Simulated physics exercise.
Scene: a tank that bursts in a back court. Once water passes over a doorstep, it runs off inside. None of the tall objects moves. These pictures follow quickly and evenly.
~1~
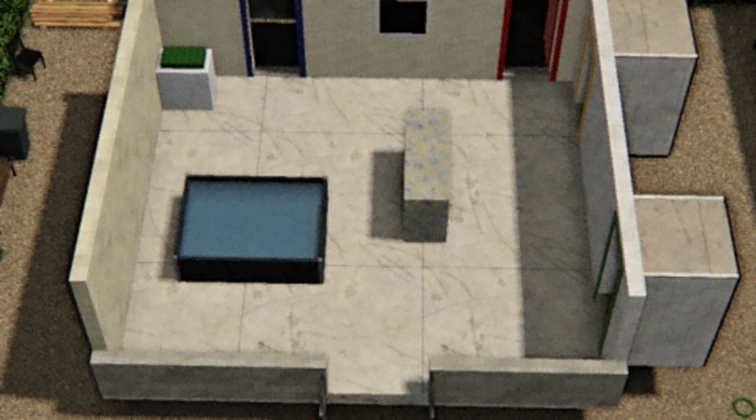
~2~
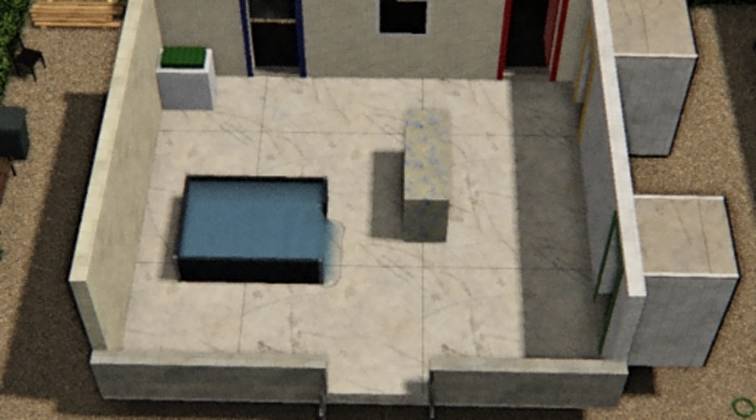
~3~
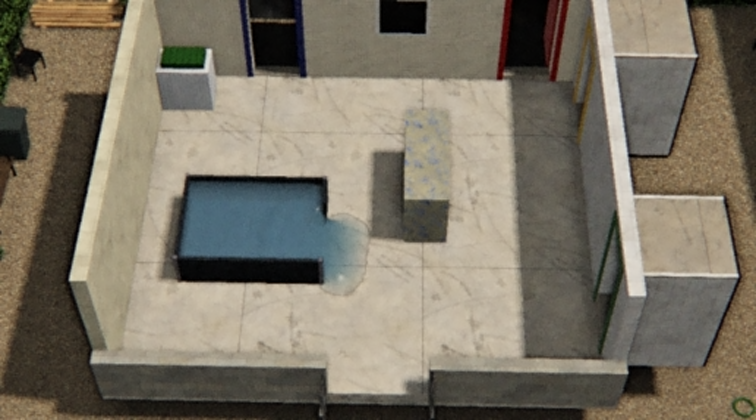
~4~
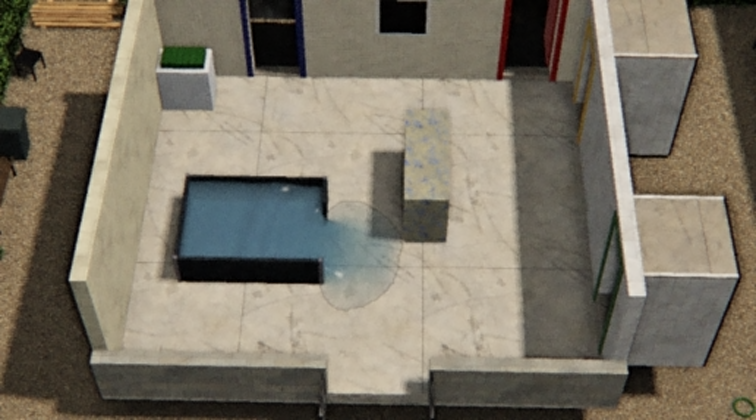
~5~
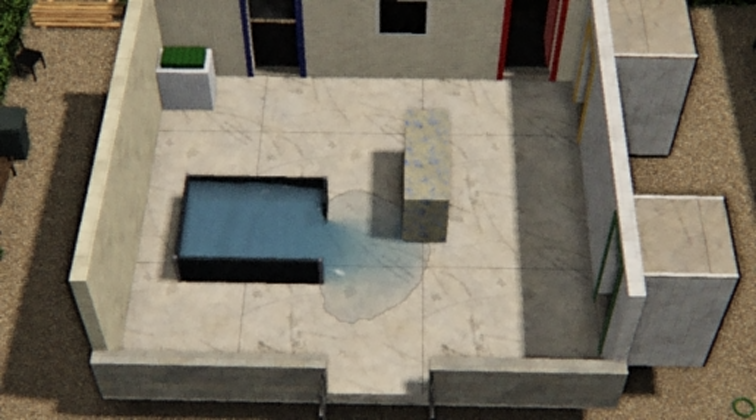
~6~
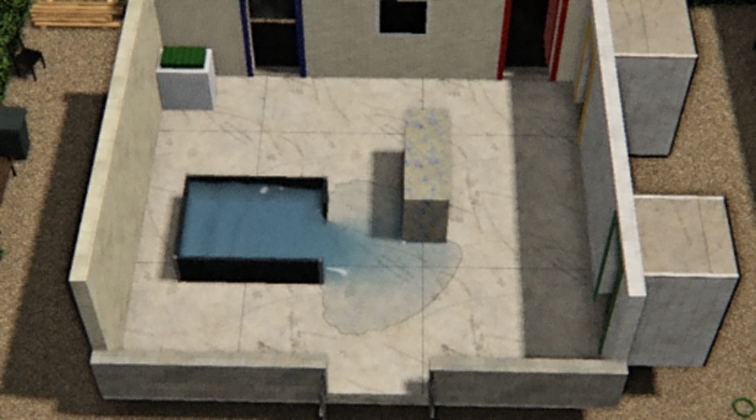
A walled back court with a pale, veined tile floor is seen from high above by a still camera. A dark-rimmed tank of blue water sits left of centre, with a speckled block to its right, a green-topped white planter behind, and blue-framed and red-framed doorways at the back. The tank's right side opens and water pours out, spreading rightward in a thin, widening sheet past the block's near end.
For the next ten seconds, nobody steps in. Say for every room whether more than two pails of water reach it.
As I see it, the yellow door is going to allow two buckets or less; the green door is going to allow two buckets or less; the blue door is going to allow two buckets or less; the red door is going to allow two buckets or less.
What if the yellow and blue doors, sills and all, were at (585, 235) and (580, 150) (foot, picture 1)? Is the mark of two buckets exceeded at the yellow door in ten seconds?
For the yellow door, it gets beyond it.
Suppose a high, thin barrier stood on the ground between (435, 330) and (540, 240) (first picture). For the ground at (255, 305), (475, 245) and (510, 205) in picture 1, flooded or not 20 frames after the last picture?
Taking the points in turn, they are high and dry, inundated and inundated.
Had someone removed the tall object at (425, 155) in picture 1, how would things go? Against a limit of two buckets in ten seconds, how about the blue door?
Blue remains within the limit.
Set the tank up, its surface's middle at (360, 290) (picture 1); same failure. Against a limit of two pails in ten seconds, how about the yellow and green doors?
Result - yellow door ends up above, green door ends up below.
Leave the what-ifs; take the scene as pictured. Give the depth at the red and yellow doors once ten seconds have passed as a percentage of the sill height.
The first comes to about 50 percent, the second to about 170 percent.
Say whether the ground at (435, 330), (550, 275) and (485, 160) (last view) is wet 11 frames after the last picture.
In that order the points end up soaked, soaked and high and dry.
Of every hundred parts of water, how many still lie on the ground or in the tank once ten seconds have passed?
Some 90 per cent has not gone.
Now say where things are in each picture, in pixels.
The first frame shows the tank at (252, 220) is whole and still.
In the second frame, the front is at (332, 223), out from the gap at (321, 247).
In the third frame, the front is at (352, 221), out from the gap at (322, 248).
In the fourth frame, the front is at (396, 241), out from the gap at (322, 248).
In the fifth frame, the front is at (424, 247), out from the gap at (322, 248).
In the sixth frame, the front is at (455, 250), out from the gap at (322, 248).
A moment on, water covers 20 % of the floor; the yellow door not reached, the green door not reached, the blue door not reached, the red door not reached.
Next, water covers 35 % of the floor; the yellow door not reached, the green door wet at the sill, nothing in, the blue door not reached, the red door not reached.
Then, water covers 45 % of the floor; the yellow door not reached, the green door wet at the sill, nothing in, the blue door not reached, the red door not reached.
Later, water covers 65 % of the floor; the yellow door wet at the sill, nothing in, the green door wet at the sill, nothing in, the blue door wet at the sill, nothing in, the red door wet at the sill, nothing in.
In the end, water covers 85 % of the floor; the yellow door under two buckets in, the green door wet at the sill, nothing in, the blue door under two buckets in, the red door wet at the sill, nothing in.
